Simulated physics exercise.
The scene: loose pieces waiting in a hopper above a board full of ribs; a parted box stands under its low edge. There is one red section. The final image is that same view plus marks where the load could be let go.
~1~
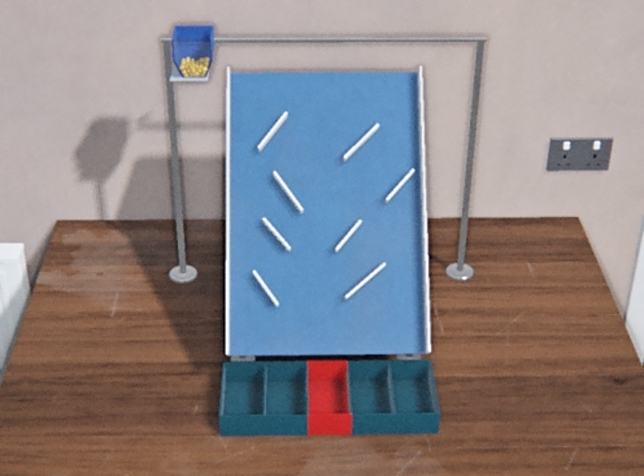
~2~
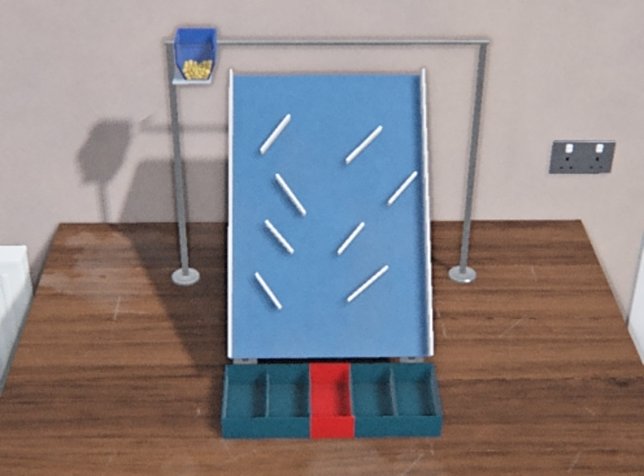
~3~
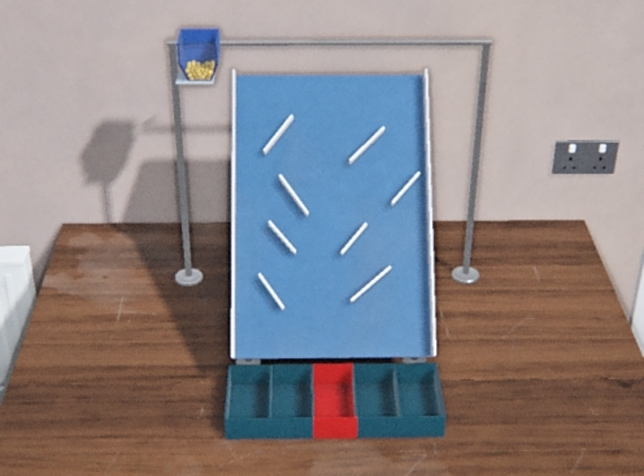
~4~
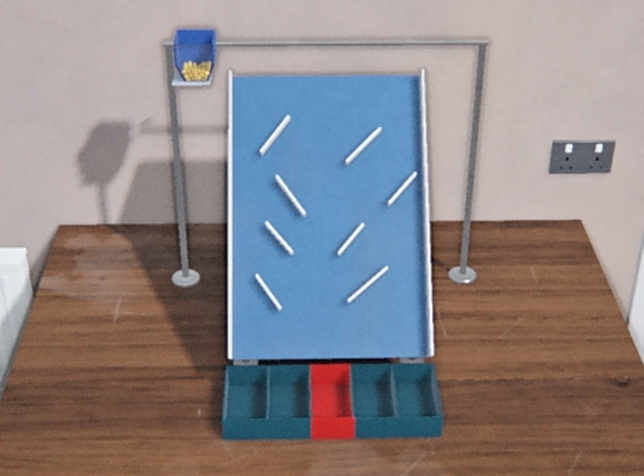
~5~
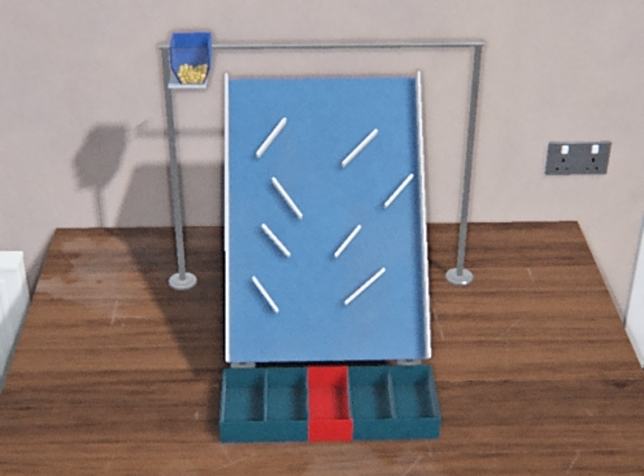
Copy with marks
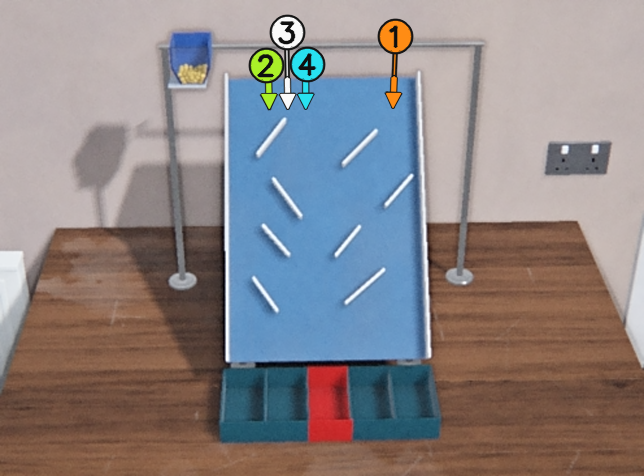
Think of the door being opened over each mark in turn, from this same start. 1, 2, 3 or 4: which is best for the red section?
Go for 4.
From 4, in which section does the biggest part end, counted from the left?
The third.
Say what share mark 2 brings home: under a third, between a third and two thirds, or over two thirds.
It is under a third.
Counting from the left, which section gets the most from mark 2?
The first.
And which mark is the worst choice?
That would be 2.
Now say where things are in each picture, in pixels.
The first frame shows hopper at (195, 67), puffed corn balls, door shut.
The second frame shows ribs (261, 150) to (289, 115), (347, 160) to (381, 127), (277, 174) to (305, 213).
The third frame shows ribs (392, 203) to (419, 172), (269, 221) to (295, 251), (342, 253) to (366, 223).
The fourth frame shows ribs (256, 275) to (281, 308), (349, 301) to (388, 267).
The fifth frame shows red section at (331, 429), number 3 of 5 from the left.
On the marked copy, mark 1 meets the board at (393, 102); mark 2 meets the board at (269, 103); mark 3 meets the board at (287, 103); mark 4 meets the board at (305, 103).
For mark 1, about a quarter in the red section, about two thirds in other sections, a stray few outside the box.
For mark 2, a stray few in the red section, nearly all in other sections, a stray few outside the box.
For mark 3, about half in the red section, about half in other sections, a stray few outside the box.
For mark 4, most in the red section, a small part in other sections, a small part outside the box.
